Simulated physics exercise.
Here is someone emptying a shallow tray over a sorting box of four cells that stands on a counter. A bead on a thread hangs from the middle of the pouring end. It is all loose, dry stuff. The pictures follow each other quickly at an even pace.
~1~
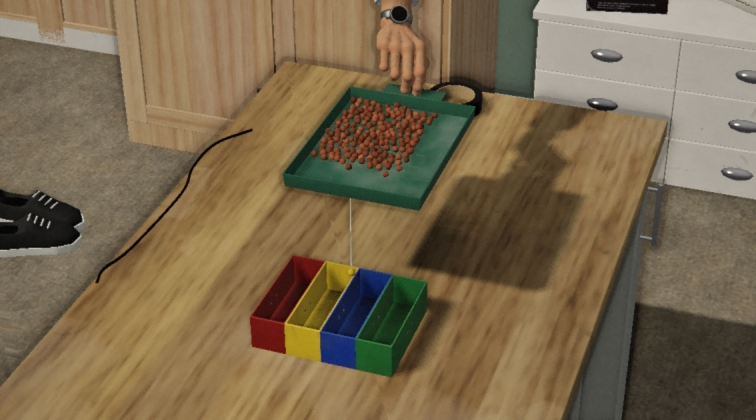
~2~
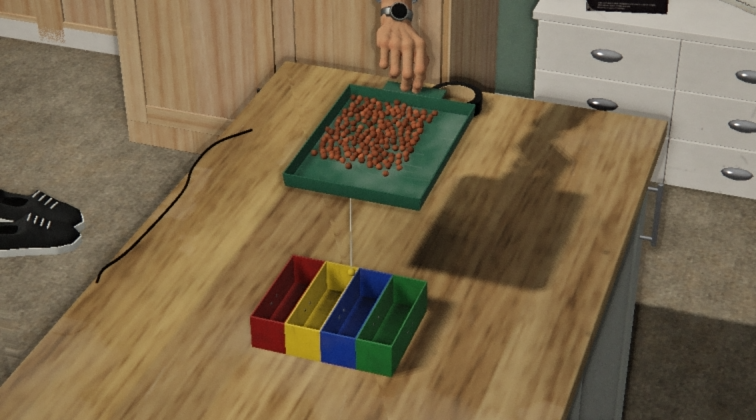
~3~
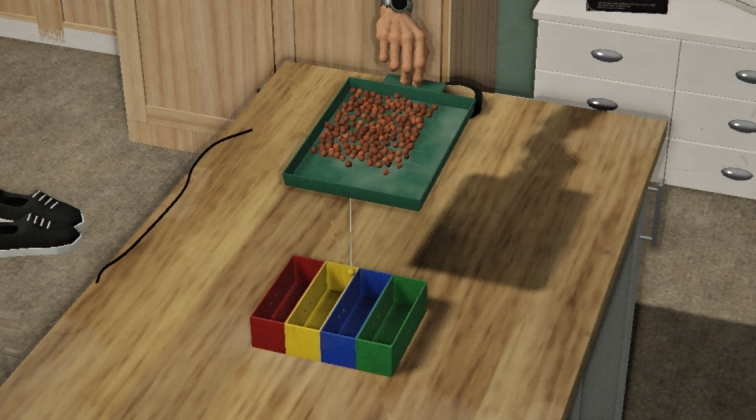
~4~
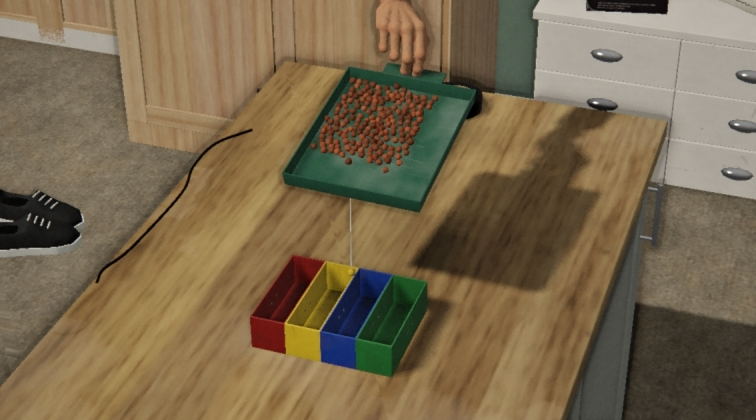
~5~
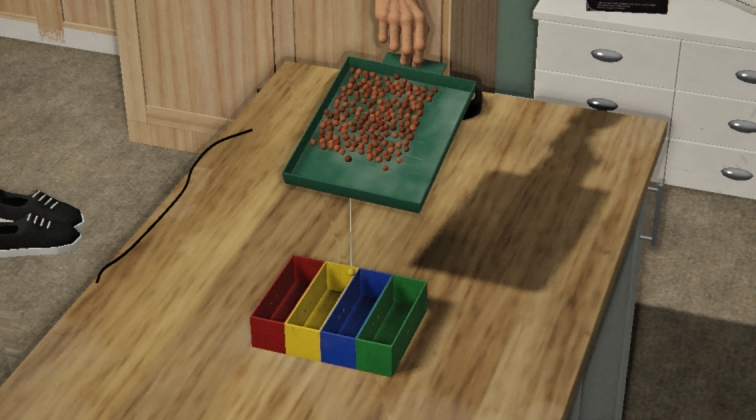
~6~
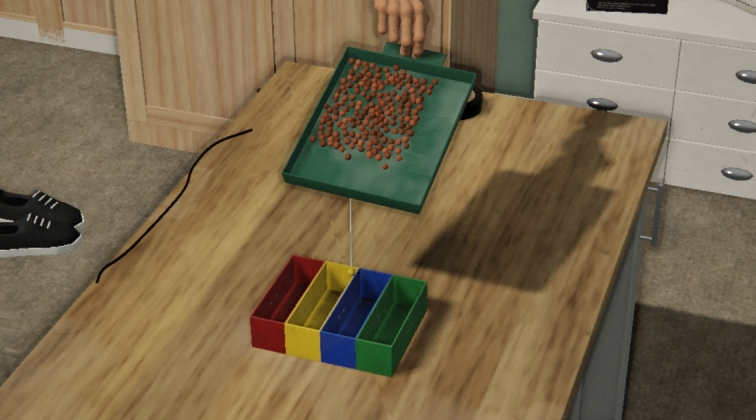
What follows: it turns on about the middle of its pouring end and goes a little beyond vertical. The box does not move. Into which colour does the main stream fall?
Most goes to the green cell.
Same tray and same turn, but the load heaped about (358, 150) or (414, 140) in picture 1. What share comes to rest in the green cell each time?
About 30 and 50 per cent.
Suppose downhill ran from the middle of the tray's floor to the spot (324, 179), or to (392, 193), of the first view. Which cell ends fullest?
The first try: The red one. The second: Green.
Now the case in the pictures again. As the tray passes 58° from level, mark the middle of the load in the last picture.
Roughly at (371, 181).
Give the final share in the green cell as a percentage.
Near 40 %.
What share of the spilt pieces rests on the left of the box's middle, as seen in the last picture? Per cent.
Close to 0 per cent.
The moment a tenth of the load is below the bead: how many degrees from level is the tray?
Near 80 degrees.
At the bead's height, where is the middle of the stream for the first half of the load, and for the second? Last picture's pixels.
Early half (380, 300), late half (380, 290).
Shortly afterwards, tray tipped steeply; all but a few on the tray; only a few in the green cell; a little falling or outside the box.
Next, tray tipped right over; the bulk on the tray; only a few in the green cell; only a few in the blue cell; only a few in the yellow cell; only a few in the red cell; a little falling or outside the box.
Some moments later, tray tipped past a quarter turn; near a third in the green cell; near a quarter in the blue cell; near a quarter in the yellow cell; only a few in the red cell; a little falling or outside the box.
In the end, tray tipped past a quarter turn; near a third in the green cell; near a quarter in the blue cell; near a quarter in the yellow cell; only a few in the red cell; a little outside the box.
